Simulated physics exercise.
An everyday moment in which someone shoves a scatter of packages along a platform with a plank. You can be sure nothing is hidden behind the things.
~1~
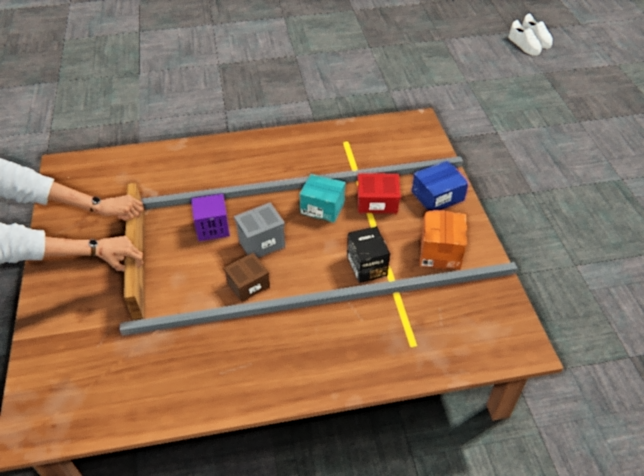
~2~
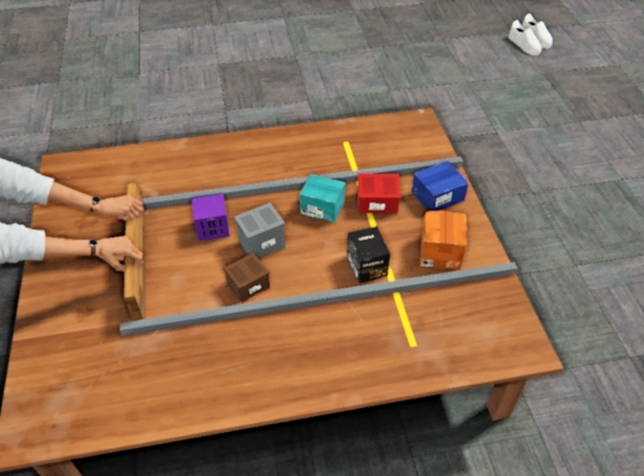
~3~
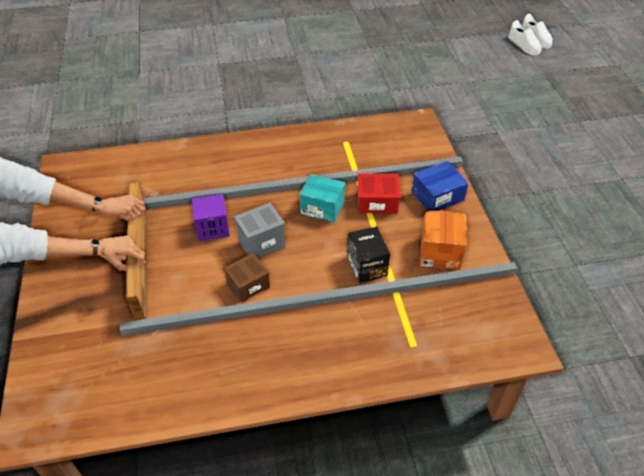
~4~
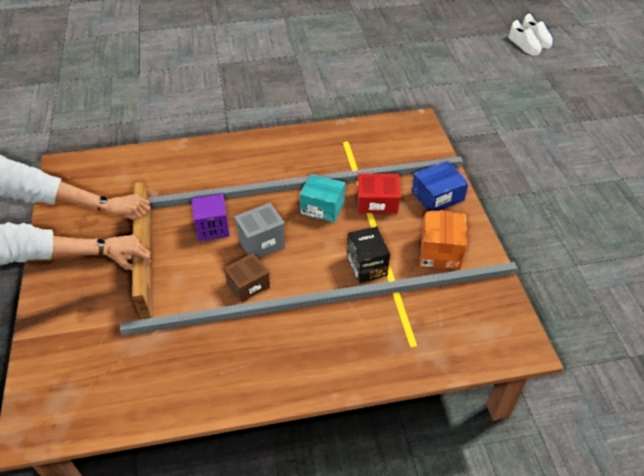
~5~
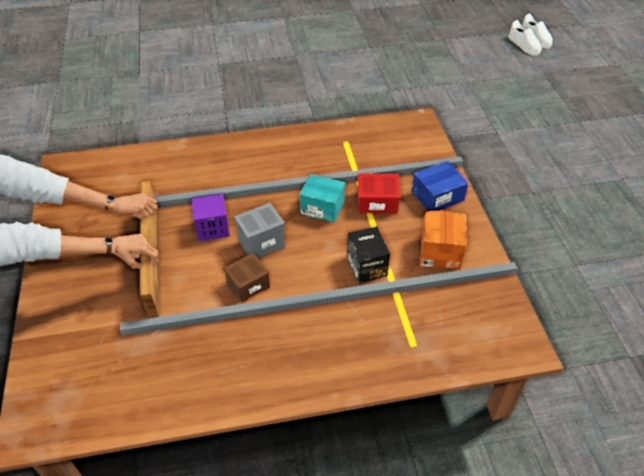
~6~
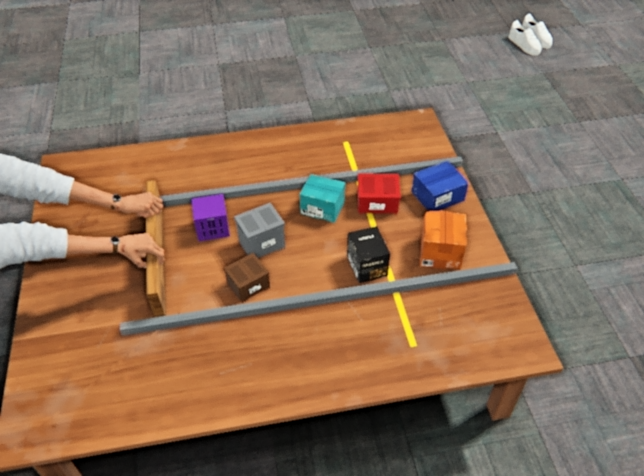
The clip shows two hands gripping a wooden plank at the left of a table and sliding it slightly right between two grey rails, while the scattered colourful boxes ahead of it, some near a yellow line, stay still.
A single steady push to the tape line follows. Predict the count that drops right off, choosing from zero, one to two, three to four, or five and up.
The count is one to two.
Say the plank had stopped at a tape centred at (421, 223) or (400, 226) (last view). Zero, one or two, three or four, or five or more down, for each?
In order: Either three or four and one to two.
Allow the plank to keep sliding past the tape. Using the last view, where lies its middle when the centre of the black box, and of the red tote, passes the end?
Roughly (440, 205); for the second one, roughly (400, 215).
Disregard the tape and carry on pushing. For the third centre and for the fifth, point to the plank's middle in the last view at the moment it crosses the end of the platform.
The first one at (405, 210), the next at (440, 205).
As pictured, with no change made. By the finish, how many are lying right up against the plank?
Contact count: 3.
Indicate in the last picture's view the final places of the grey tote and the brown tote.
The grey tote finishes at (395, 218); the brown tote finishes at (405, 260).
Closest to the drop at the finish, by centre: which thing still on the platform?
The red tote ends up foremost.
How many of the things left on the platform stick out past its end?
The number is 0.
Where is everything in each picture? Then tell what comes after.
Blue box (440, 187); orange box (443, 240); red tote (378, 194); plank (135, 250); tape (375, 230), in the first frame.
Orange box (443, 240); turquoise parcel (323, 198), in the second frame.
Red tote (378, 194); purple crate (211, 218), in the third frame.
Blue box (440, 187); grey tote (261, 233), in the fourth frame.
Orange box (443, 240); plank (150, 248), in the fifth frame.
Blue box (440, 187); orange box (443, 240); red tote (378, 194); plank (156, 247); tape (375, 230), in the sixth frame.
Early on, none off yet; blue box at rest near (440, 187); orange box at rest near (443, 240); red tote at rest near (378, 194).
Finally, the number that fall off is one or two; lost, blue box.
